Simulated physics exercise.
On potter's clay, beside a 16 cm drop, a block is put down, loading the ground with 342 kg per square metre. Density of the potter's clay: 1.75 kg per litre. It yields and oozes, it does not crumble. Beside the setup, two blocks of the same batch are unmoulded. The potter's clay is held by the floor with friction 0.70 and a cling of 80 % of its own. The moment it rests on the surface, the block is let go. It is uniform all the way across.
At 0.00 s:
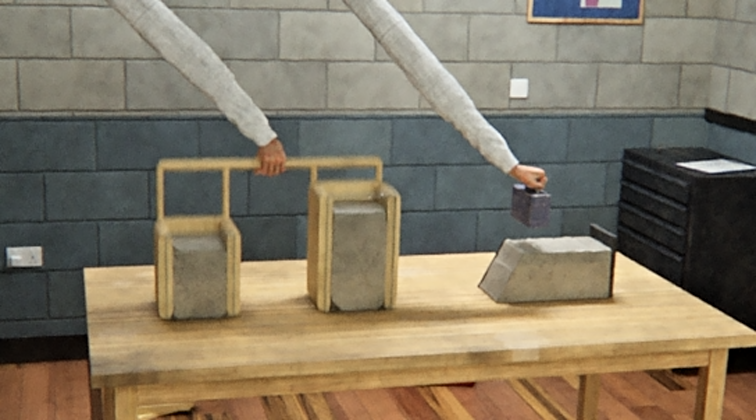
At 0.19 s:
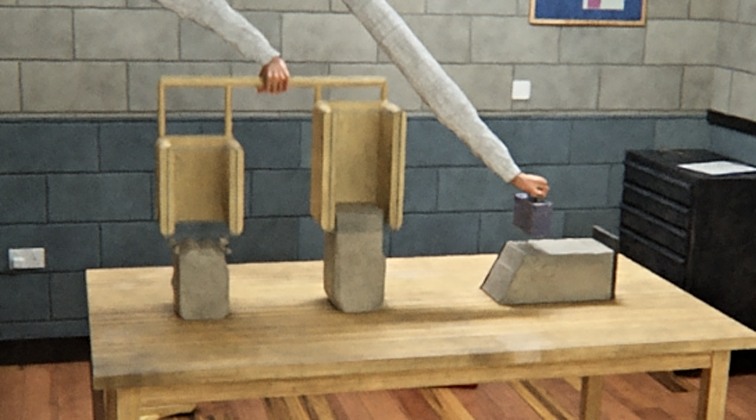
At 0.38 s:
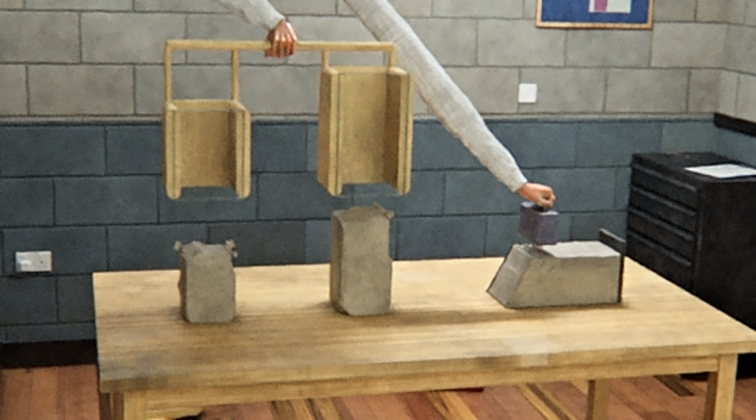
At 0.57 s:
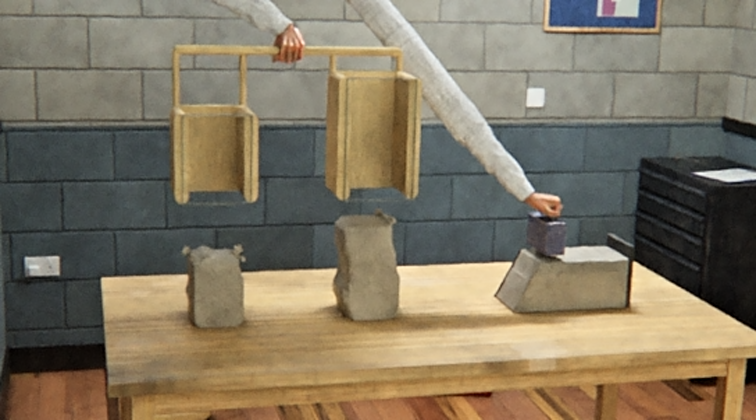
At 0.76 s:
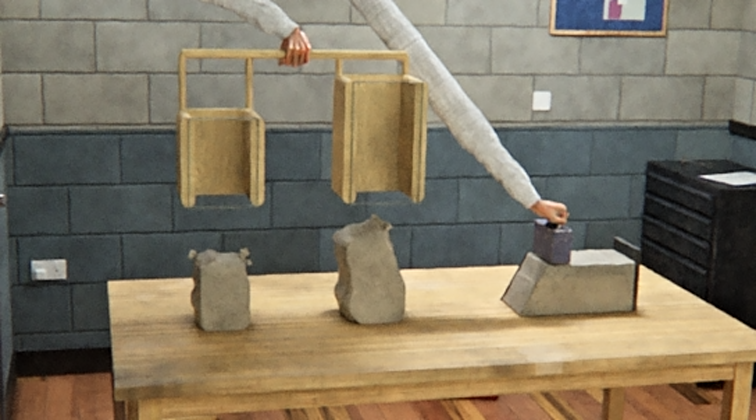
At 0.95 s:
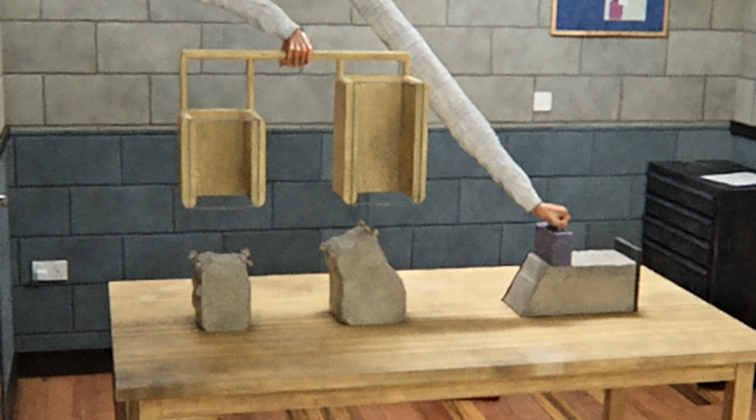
The clip shows one hand lifting a joined pair of wooden moulds off two grey clay blocks, the taller right one then slumping and bulging, while another hand lowers a small dark block onto a sloped clay mass.
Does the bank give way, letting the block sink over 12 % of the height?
It stays in place.
After 1.09 s, the block is down by 2 % of the bank's height and stands upright.
After 1.27 s, the block is down by 2 % of the bank's height and stands upright.
After 1.44 s, the block is down by 2 % of the bank's height and stands upright.
After 1.61 s, the block is down by 2 % of the bank's height and stands upright.
After 1.71 s, at the end, the block is down by 2 % of the bank's height and stands upright.
